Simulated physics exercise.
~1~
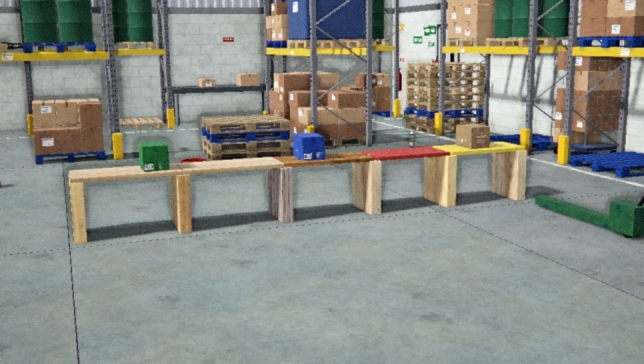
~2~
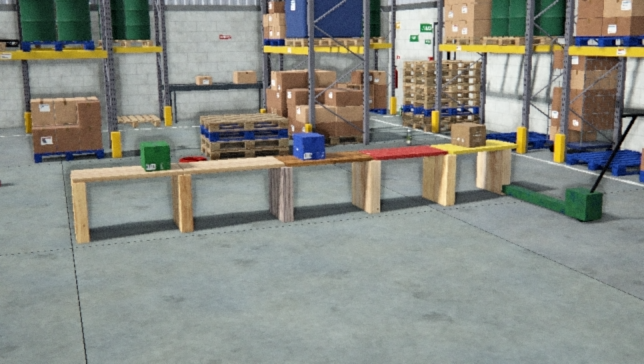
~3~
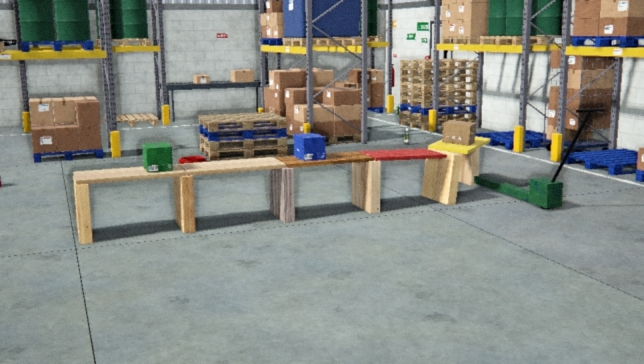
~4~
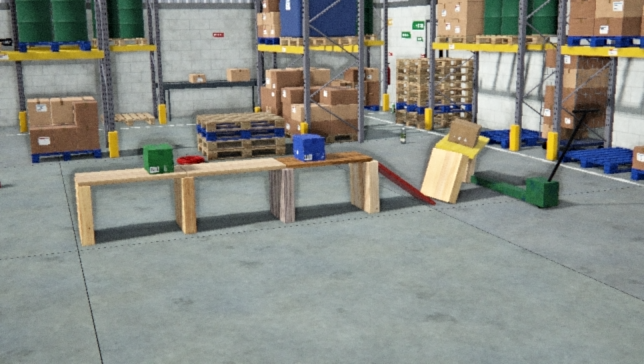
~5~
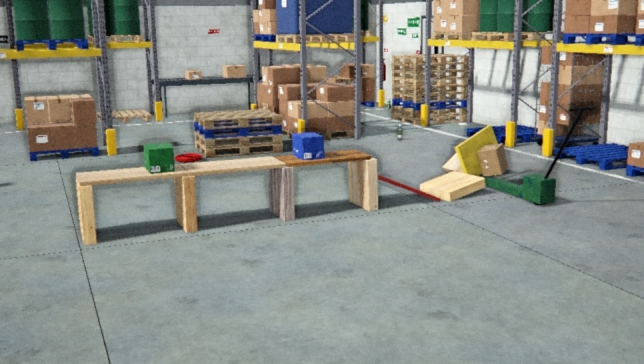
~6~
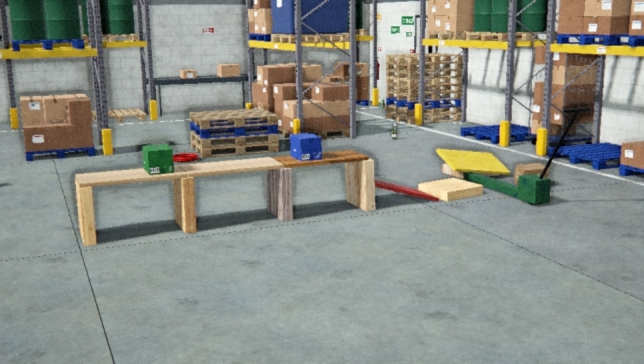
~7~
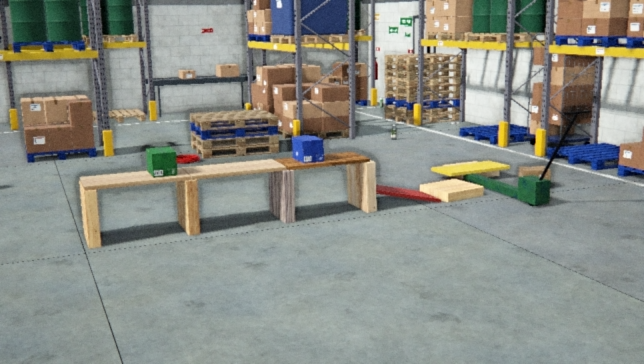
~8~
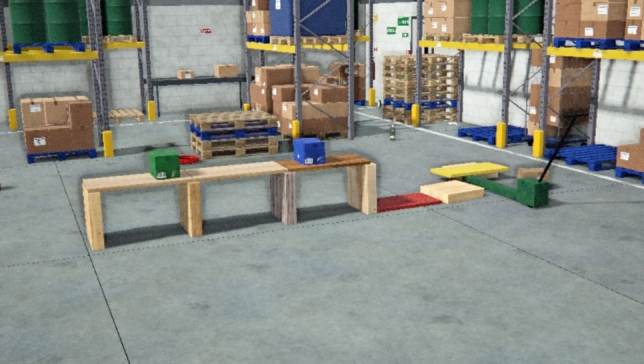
Row of upright timber slabs and boards in a warehouse losing its right end as a green jack pushes in, cartons left standing.
